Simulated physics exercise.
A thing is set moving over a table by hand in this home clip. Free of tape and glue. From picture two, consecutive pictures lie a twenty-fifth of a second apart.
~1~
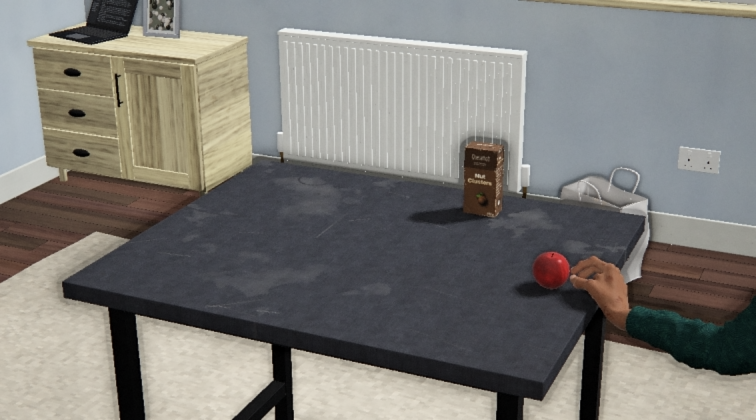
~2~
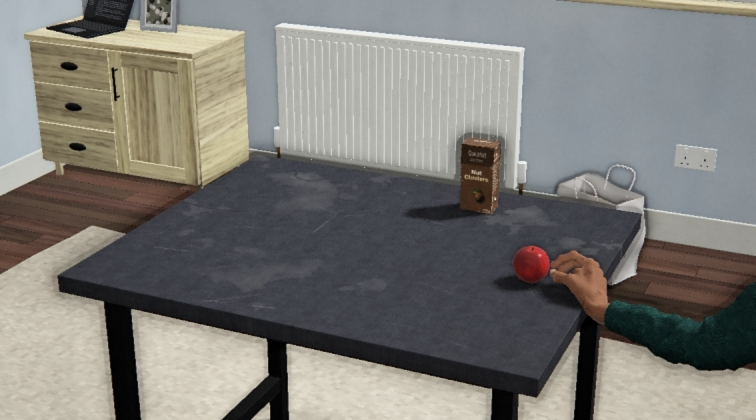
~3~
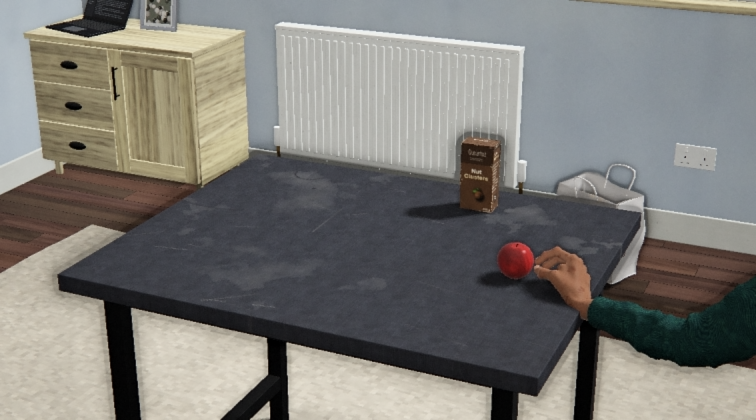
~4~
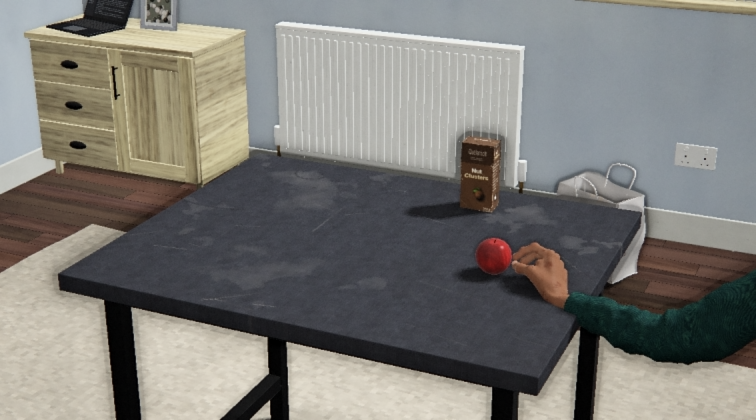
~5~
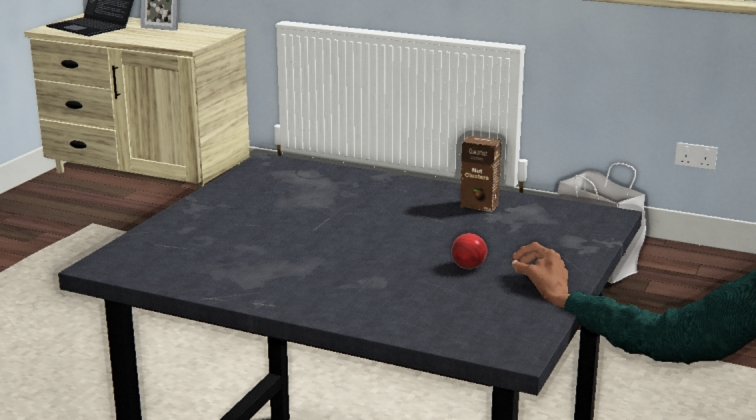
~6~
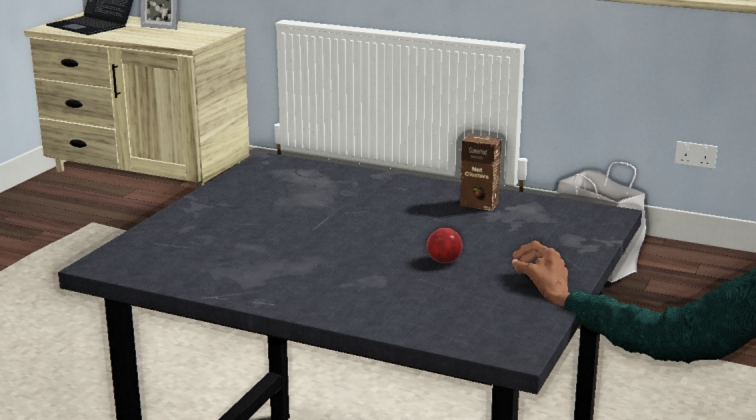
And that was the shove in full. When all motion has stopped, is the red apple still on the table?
It leaves the table.
Then, 0.40 s after the last picture, red apple rolled well along near (232, 209).
Then, 0.80 s after the last picture, red apple now off the table.
By the end, off the table, red apple.
